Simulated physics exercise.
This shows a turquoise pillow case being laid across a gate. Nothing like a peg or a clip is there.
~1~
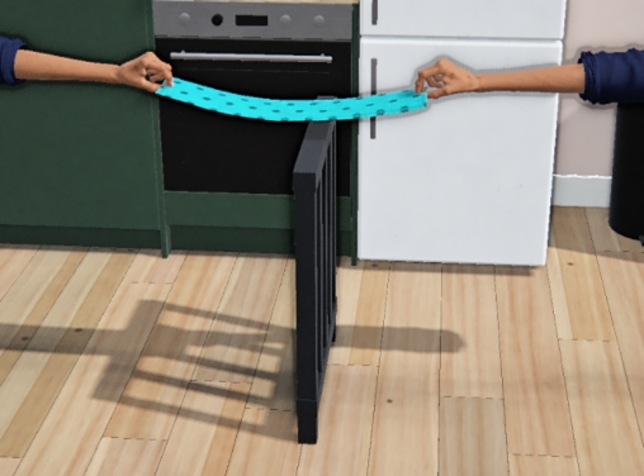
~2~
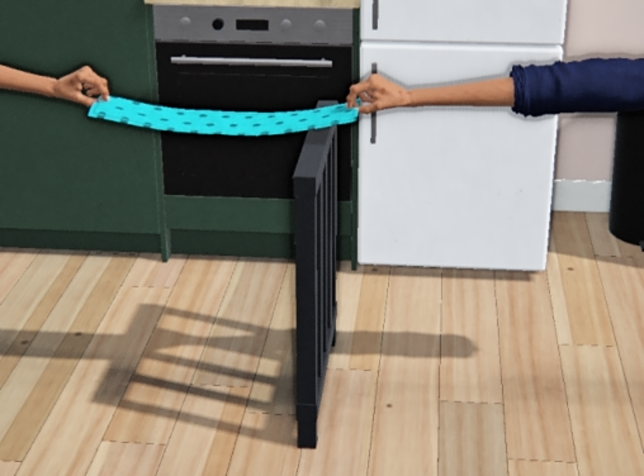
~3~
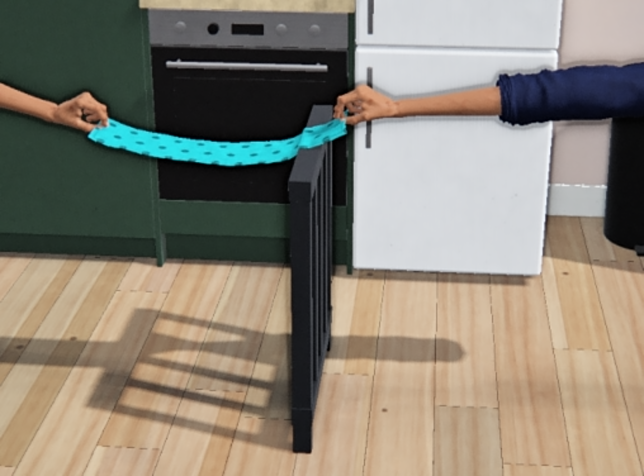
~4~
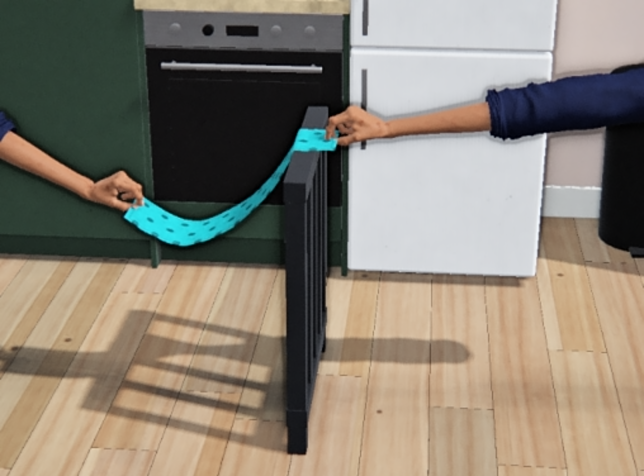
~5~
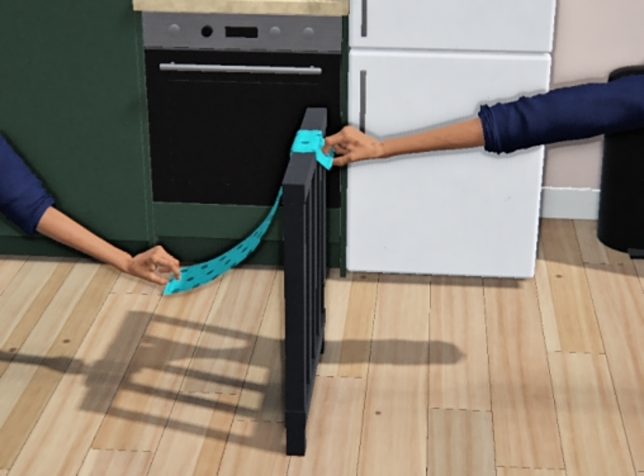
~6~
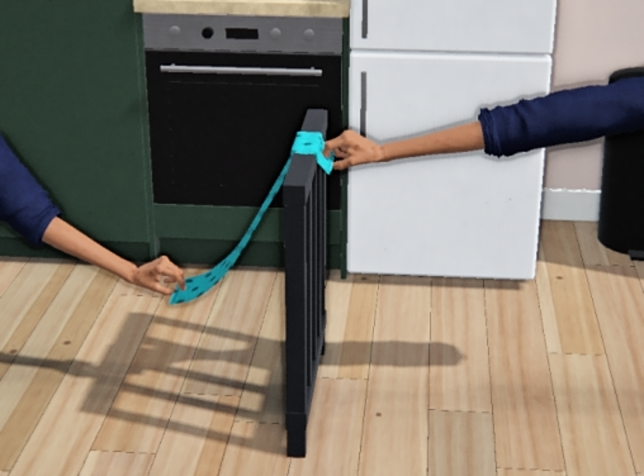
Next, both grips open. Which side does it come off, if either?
I expect it will drift off to the left.
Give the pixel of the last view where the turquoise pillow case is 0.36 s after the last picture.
Estimated pixel: Around (266, 306).
Then, 0.36 s on from there, pillow case clear of the top and falling near (266, 306).
Then, 0.58 s on from there, pillow case in a heap on the floor near (269, 394).
In the end, pillow case in a heap on the floor near (268, 396). The turquoise pillow case drops leftwards.
